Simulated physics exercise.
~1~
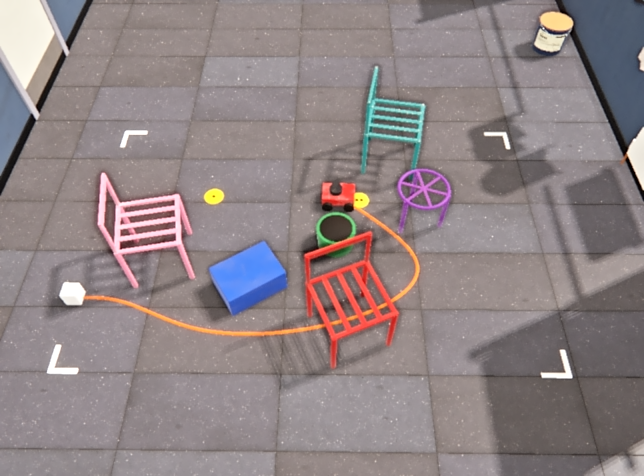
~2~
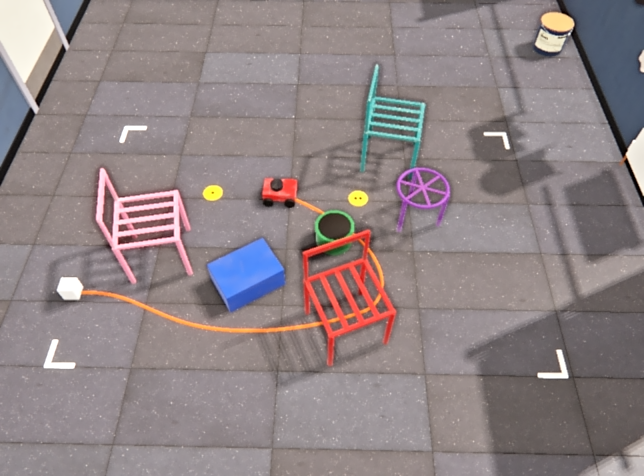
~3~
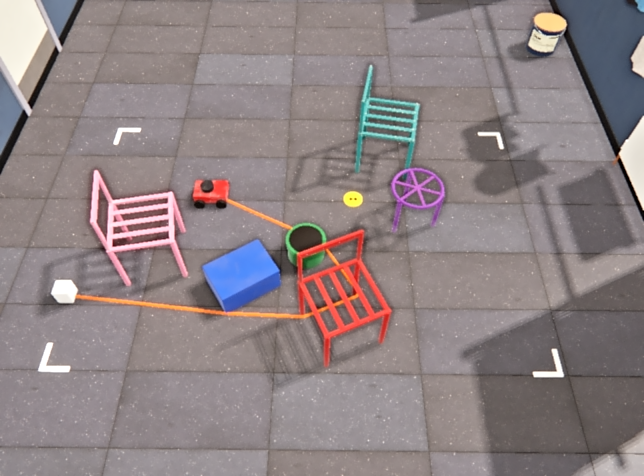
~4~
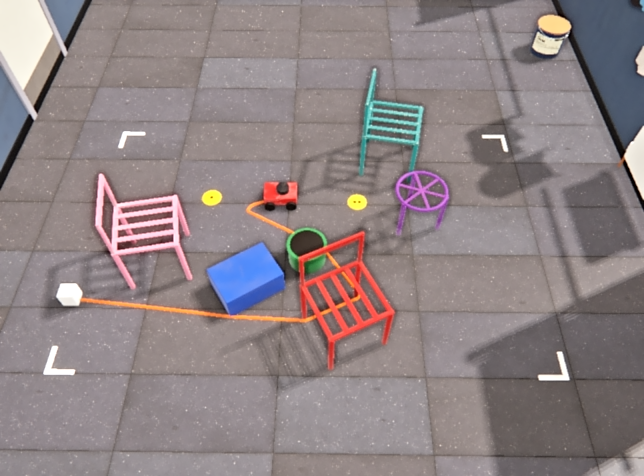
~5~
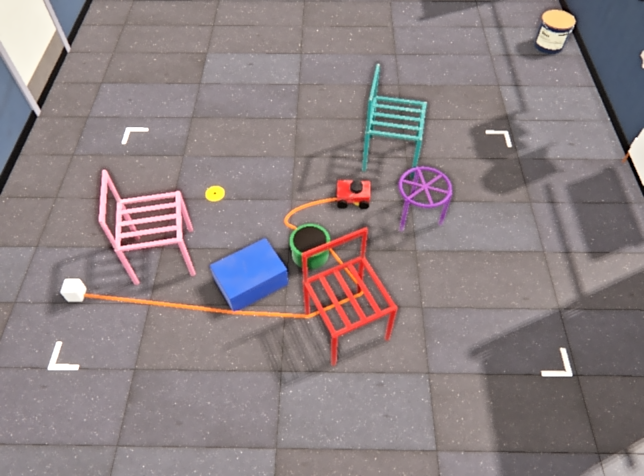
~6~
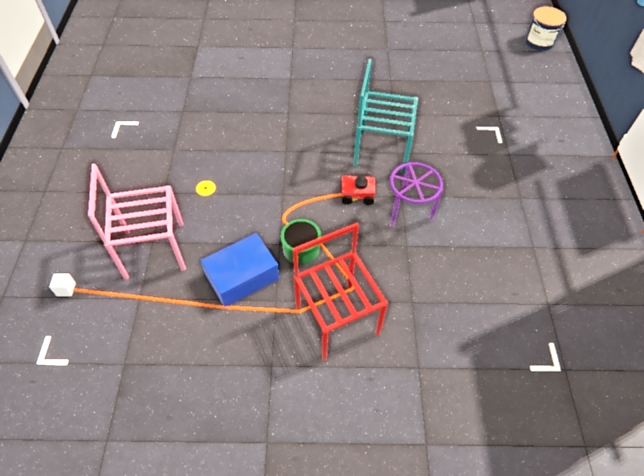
A red cart trailing an orange cord rolls left, drags the green pot, then returns right.
